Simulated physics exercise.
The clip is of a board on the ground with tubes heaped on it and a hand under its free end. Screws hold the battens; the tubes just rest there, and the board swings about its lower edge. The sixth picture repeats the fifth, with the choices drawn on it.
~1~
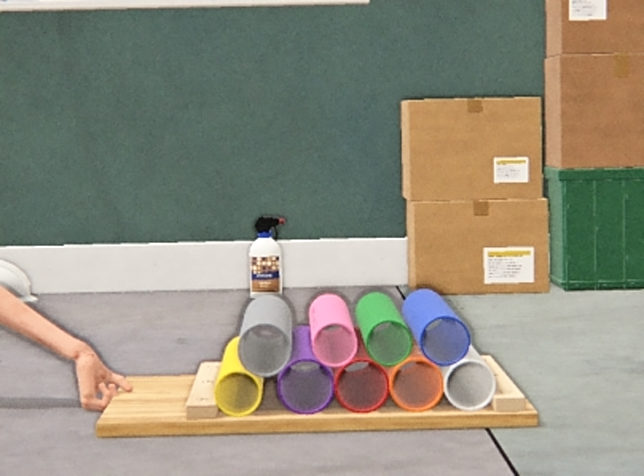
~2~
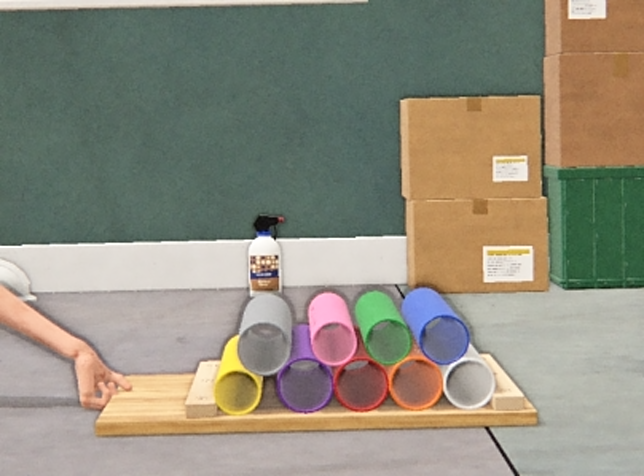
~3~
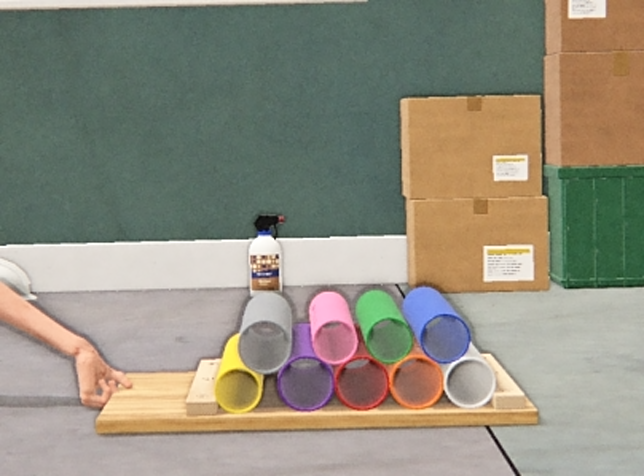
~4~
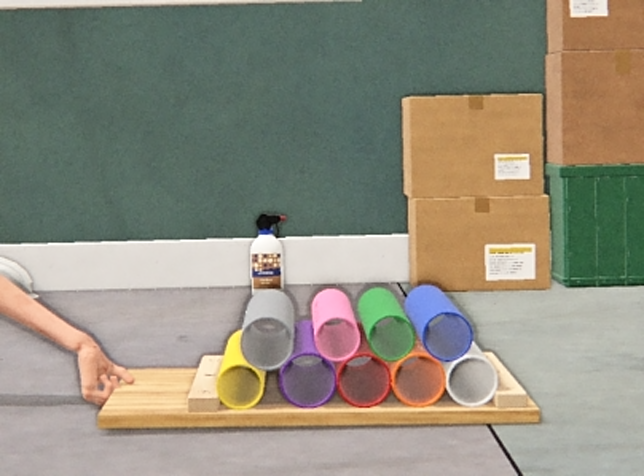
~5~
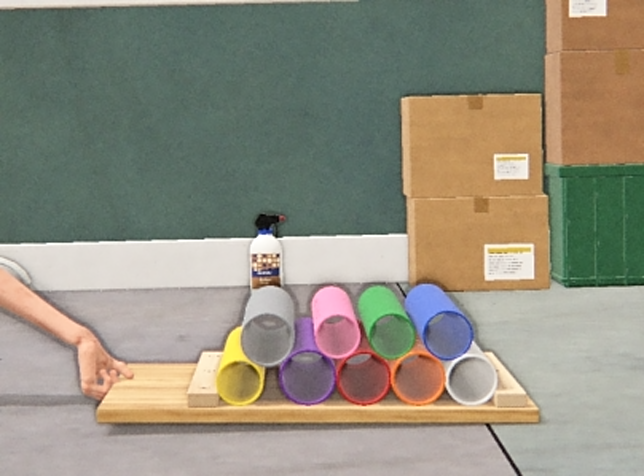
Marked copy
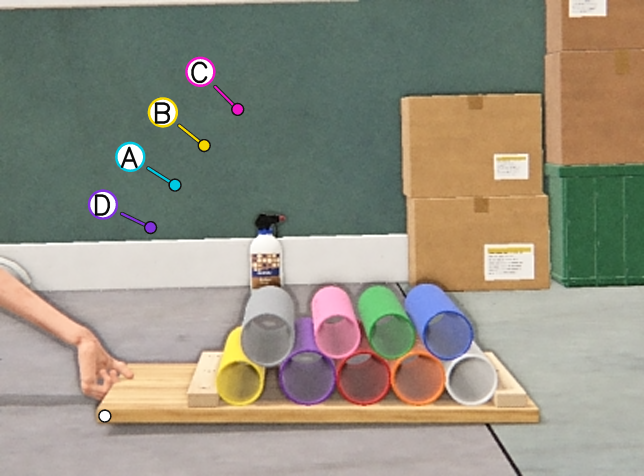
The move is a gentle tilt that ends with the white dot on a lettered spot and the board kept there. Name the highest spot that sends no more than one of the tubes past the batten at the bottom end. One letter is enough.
The highest mark that will do is D.
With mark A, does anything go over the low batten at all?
Yes, at A.
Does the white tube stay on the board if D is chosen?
The white tube: Yes.
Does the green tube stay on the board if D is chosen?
Yes, with D.
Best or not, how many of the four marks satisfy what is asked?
One of the four.
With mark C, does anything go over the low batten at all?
At C: Yes.
On the marked copy, A at (175, 185); B at (205, 146); C at (238, 109); D at (151, 228); the white dot at (105, 416).
Taking D. A third of the way, board at 16°.
Two thirds of the way, board at 27°.
When it is over, board at 27°, none over the low batten.
As for the rest, A four over the low batten (grey, pink, blue, green); B nine over the low batten; C nine over the low batten.
